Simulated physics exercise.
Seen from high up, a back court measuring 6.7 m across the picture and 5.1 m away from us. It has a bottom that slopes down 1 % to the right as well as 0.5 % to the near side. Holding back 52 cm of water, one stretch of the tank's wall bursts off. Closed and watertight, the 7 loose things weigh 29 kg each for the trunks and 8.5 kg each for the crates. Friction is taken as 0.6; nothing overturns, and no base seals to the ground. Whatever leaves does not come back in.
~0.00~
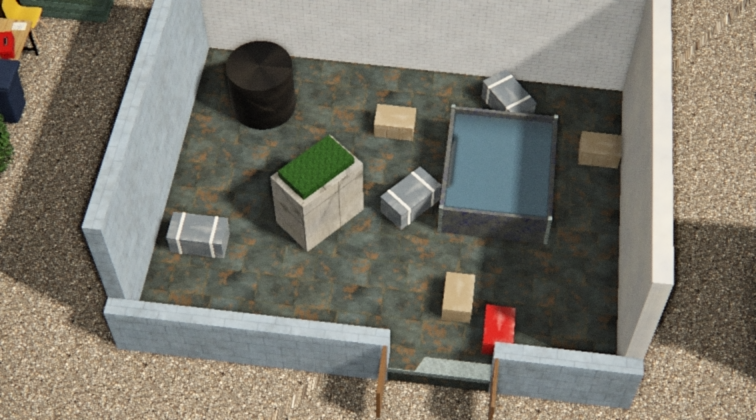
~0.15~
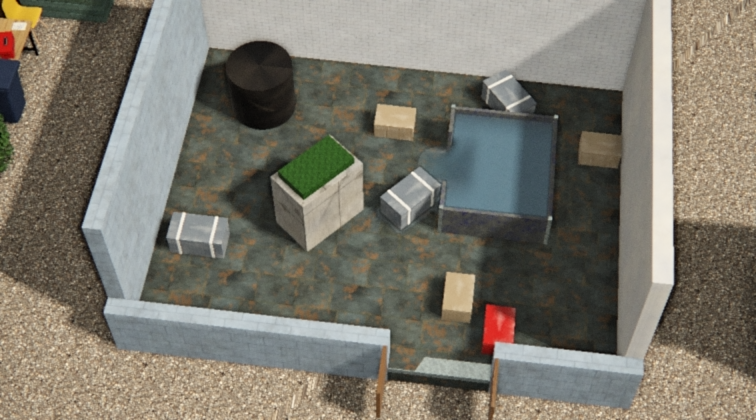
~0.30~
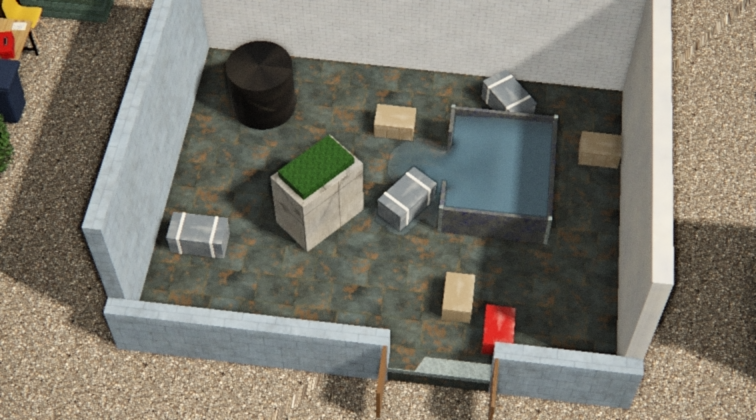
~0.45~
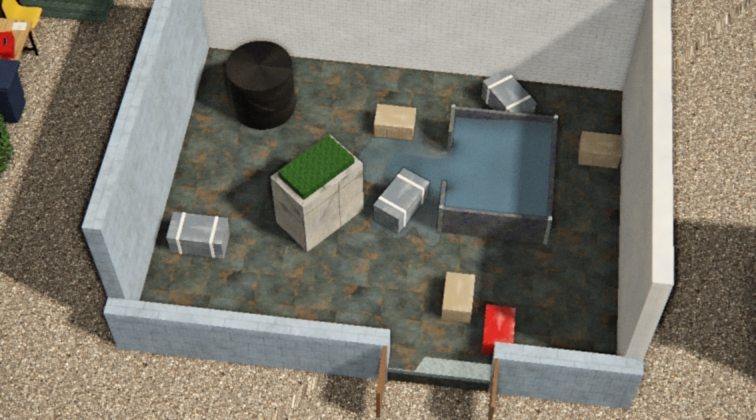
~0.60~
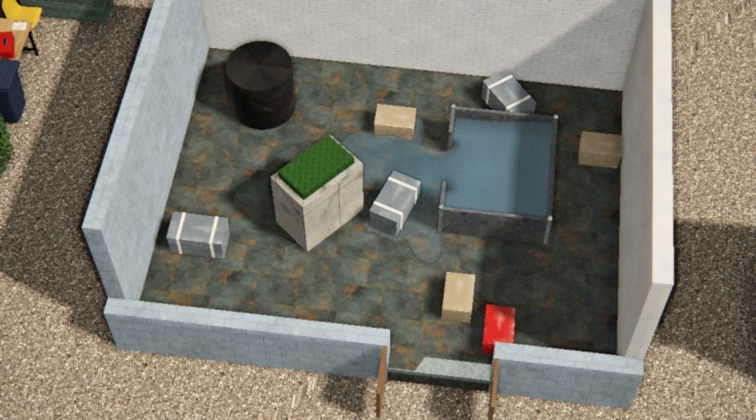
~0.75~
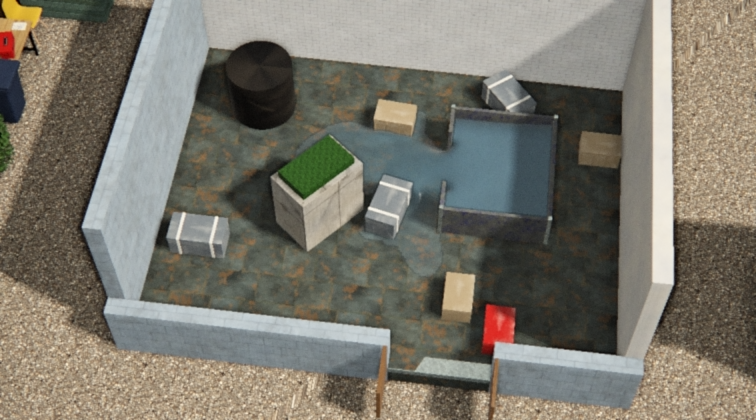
At first, a tank of water stands among scattered crates and boxes in a walled yard. Its left side opens and water spills out across the dark floor, pushing the nearby silver box slightly left and turning it, while the wet patch widens toward the grass-topped block and the near side.
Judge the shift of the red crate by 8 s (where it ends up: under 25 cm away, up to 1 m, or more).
Steady.
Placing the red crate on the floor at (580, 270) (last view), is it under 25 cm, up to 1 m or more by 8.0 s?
It hardly budges.
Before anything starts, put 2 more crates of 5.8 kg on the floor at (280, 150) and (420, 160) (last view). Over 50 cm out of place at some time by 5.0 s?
First far enough, second far enough.
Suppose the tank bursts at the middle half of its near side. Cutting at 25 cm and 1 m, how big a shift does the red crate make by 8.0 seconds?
Under that change, the red crate covers a big distance.
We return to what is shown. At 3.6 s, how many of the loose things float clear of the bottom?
Of them, 0.
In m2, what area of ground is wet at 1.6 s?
About 13 m2 is covered.
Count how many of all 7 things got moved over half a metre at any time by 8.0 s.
It works out to 2.
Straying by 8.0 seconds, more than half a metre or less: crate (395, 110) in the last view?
Answer: Over.
After 1.6 s the red crate is near (499, 325), 0.0 m from its start, aground; 0 of 7 are out; 0 afloat.
After 3.6 s the red crate is near (499, 325), 0.0 m from its start, aground; 0 of 7 are out; 0 afloat.
After 5.6 s the red crate is near (499, 325), 0.0 m from its start, aground; 0 of 7 are out; 1 afloat.
After 8.0 s the red crate is near (499, 325), 0.0 m from its start, aground; 0 of 7 are out; 1 afloat.
